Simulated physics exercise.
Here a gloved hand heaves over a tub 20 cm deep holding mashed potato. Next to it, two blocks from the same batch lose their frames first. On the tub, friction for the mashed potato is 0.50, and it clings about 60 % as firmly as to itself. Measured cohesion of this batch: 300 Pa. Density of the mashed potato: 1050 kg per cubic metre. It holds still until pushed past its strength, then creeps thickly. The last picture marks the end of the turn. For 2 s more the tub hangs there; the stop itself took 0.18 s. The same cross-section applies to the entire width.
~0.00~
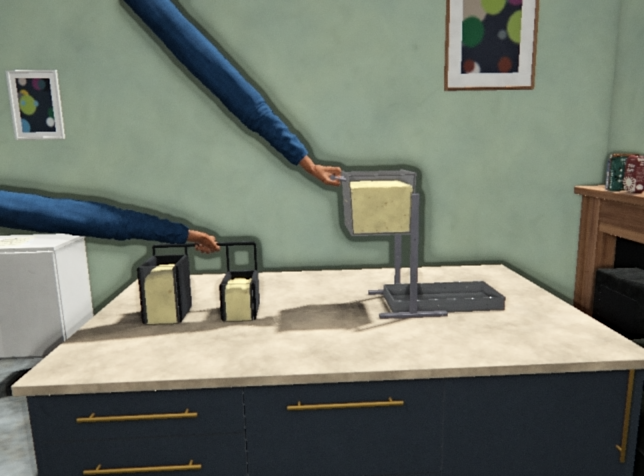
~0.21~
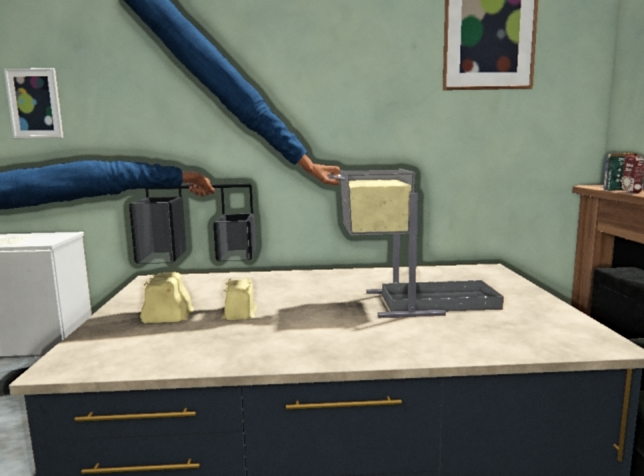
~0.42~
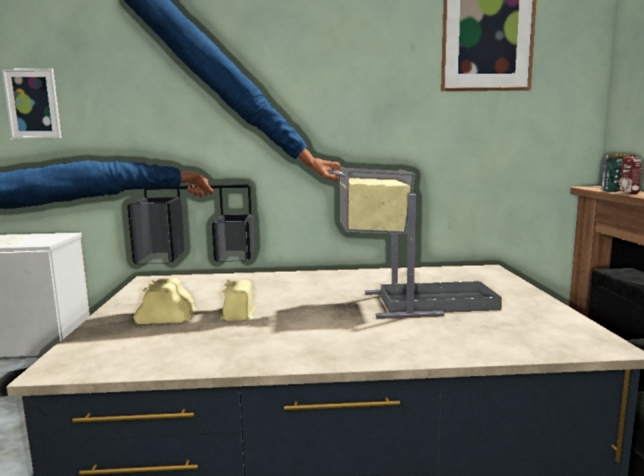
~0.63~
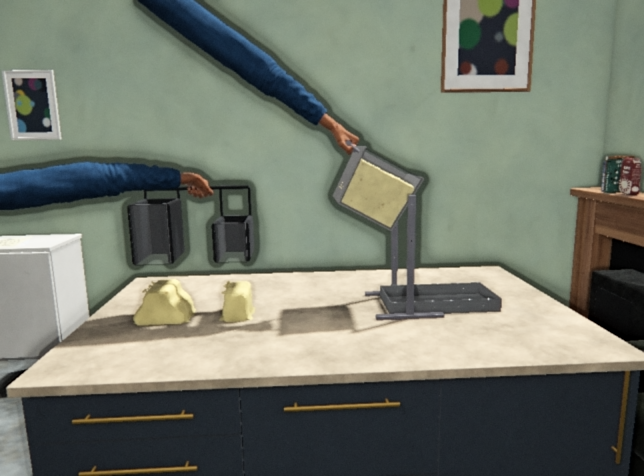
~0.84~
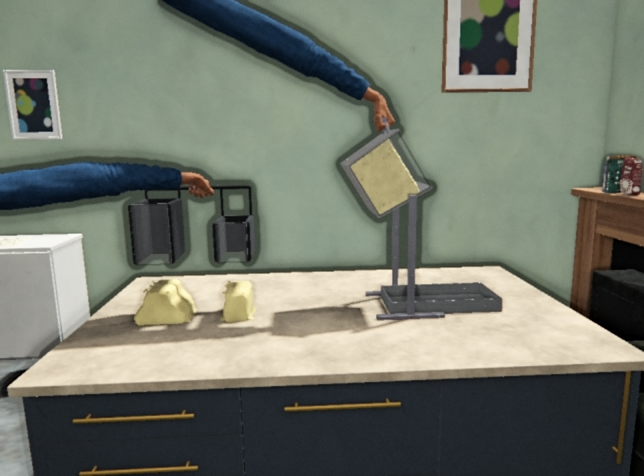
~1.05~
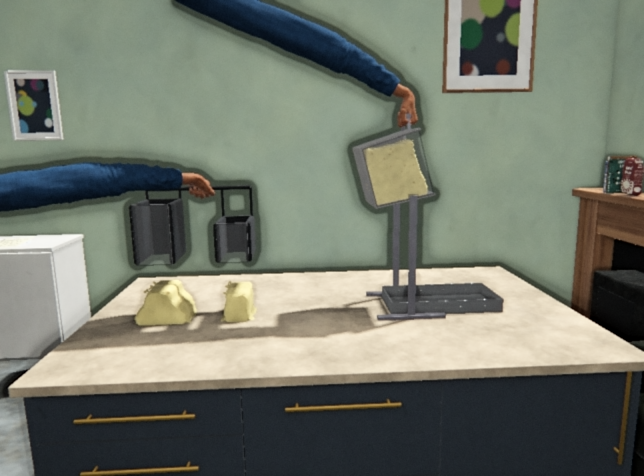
A hand in a blue sleeve lifted two dark holders off pale yellow blocks, and the larger one slumped a little; then another hand steadily tilted a raised tub of the same stuff steeply on its stand.
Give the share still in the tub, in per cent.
82 %.
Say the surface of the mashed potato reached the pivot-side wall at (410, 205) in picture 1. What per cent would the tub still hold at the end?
It would come to roughly 100 percent.
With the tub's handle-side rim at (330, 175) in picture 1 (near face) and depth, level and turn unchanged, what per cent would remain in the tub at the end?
The tub would end up holding some 55 % of it.
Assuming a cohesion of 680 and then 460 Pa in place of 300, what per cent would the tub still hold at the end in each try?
Roughly 100 % followed by roughly 100 %.
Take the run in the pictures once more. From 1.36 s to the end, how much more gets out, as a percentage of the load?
12 %.
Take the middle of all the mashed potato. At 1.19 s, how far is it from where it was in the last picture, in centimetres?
The distance comes to some 2 cm.
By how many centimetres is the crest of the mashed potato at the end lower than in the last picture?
About 4 cm.
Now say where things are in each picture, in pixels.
The first frame shows handle-side rim at (350, 175), tilt 0 degrees; top of the mashed potato at (408, 185); blocks stand 17 cm, 11 cm (left to right).
The second frame shows handle-side rim at (349, 175), tilt 0 degrees; top of the mashed potato at (406, 185); blocks stand 14 cm, 11 cm (left to right).
The third frame shows handle-side rim at (349, 171), tilt 4 degrees; top of the mashed potato at (353, 183); blocks stand 12 cm, 11 cm (left to right).
The fourth frame shows handle-side rim at (366, 148), tilt 29 degrees; top of the mashed potato at (364, 161); blocks stand 12 cm, 11 cm (left to right).
The fifth frame shows handle-side rim at (399, 132), tilt 59 degrees; top of the mashed potato at (387, 141); blocks stand 12 cm, 11 cm (left to right).
The sixth frame shows handle-side rim at (420, 131), tilt 76 degrees; top of the mashed potato at (409, 142); blocks stand 12 cm, 11 cm (left to right).
After 1.19 s, the tub is at 76 degrees and holds 99 %.
After 1.36 s, the tub is at 76 degrees and holds 94 %.
After 1.53 s, the tub is at 76 degrees and holds 90 %.
After 1.70 s, the tub is at 76 degrees and holds 84 %.
After 3.05 s, at the end, the tub is at 76 degrees and holds 82 %.
